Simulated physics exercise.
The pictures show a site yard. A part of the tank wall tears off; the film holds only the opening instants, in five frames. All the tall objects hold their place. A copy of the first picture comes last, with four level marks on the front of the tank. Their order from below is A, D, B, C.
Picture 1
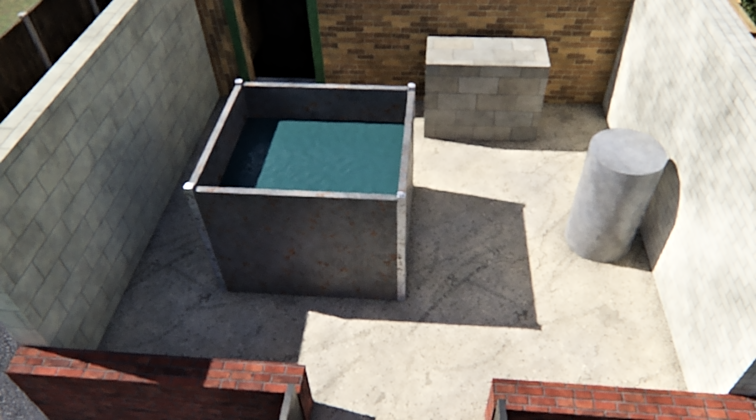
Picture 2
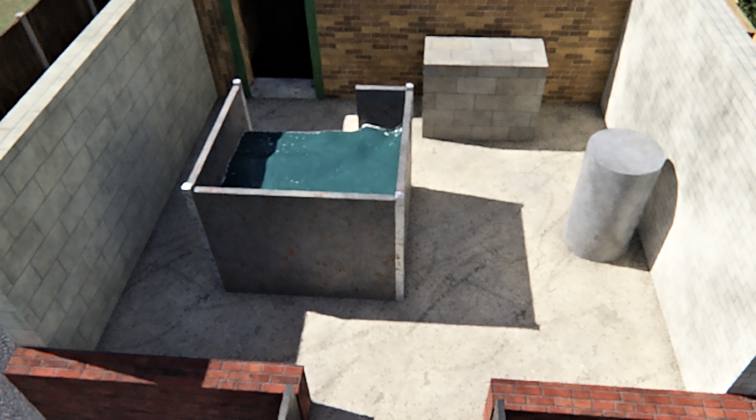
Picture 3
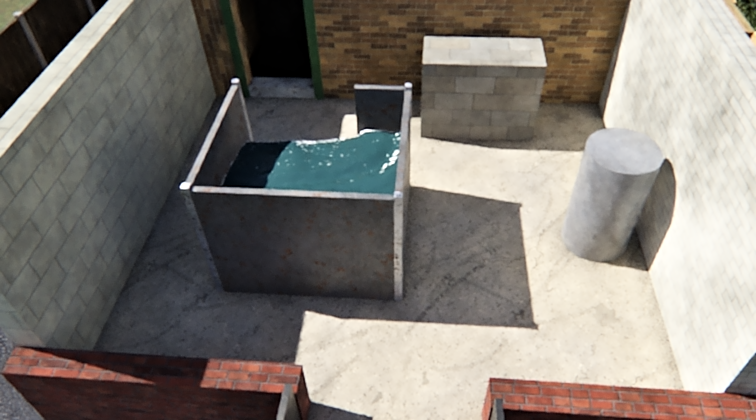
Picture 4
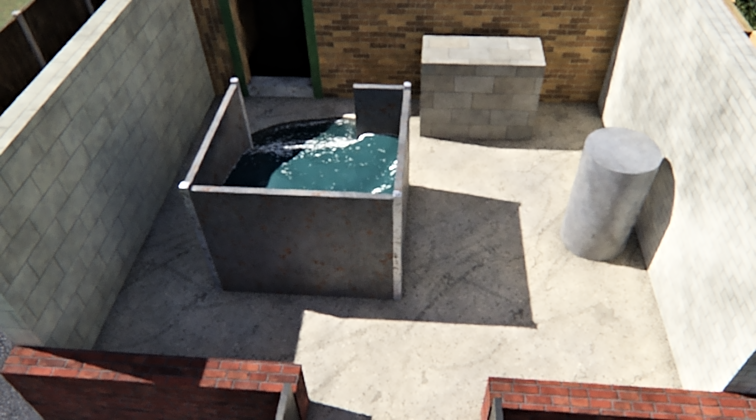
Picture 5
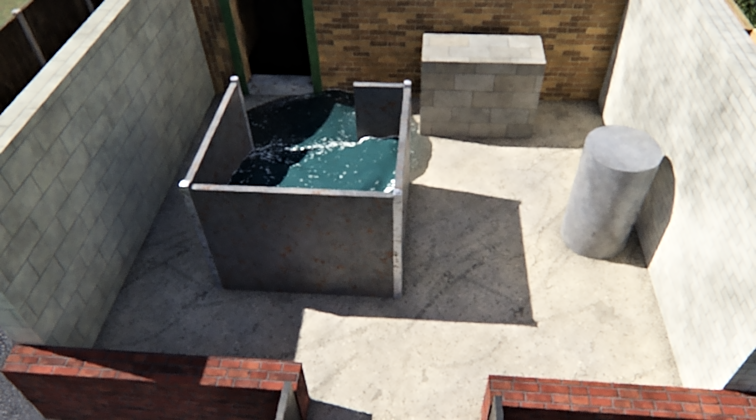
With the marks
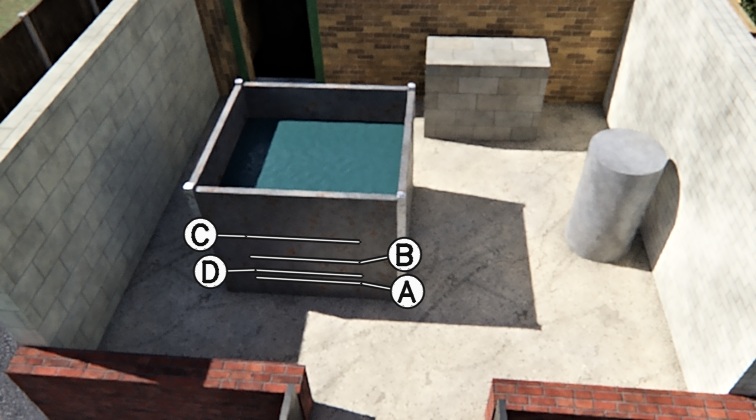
In a walled yard, a tank's back side opens and water pours out behind it.
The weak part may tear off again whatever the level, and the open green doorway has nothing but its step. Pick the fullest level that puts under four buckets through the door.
Go for D.
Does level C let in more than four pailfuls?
Yes.
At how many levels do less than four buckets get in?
Two of the four.
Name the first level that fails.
B it is.
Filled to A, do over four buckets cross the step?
No, not at all.
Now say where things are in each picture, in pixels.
Water in the tank at rest, its middle at (315, 165); foot of the green doorway at (286, 98); open gate at (397, 368).
Water covers 2 % of the ground, its front hidden from here.
Water covers 5 % of the ground, its front hidden from here.
Water covers 11 % of the ground, its front hidden from here.
Water covers 20 % of the ground, its front hidden from here.
On the marked copy, A at (309, 280); B at (305, 259); C at (301, 239); D at (307, 273); from the bottom up A, D, B, C.
For level A, nothing gets over.
For level B, about 9 bucketfuls get in.
For level C, dozens of bucketfuls pour in.
For level D, a bucket or two gets in.
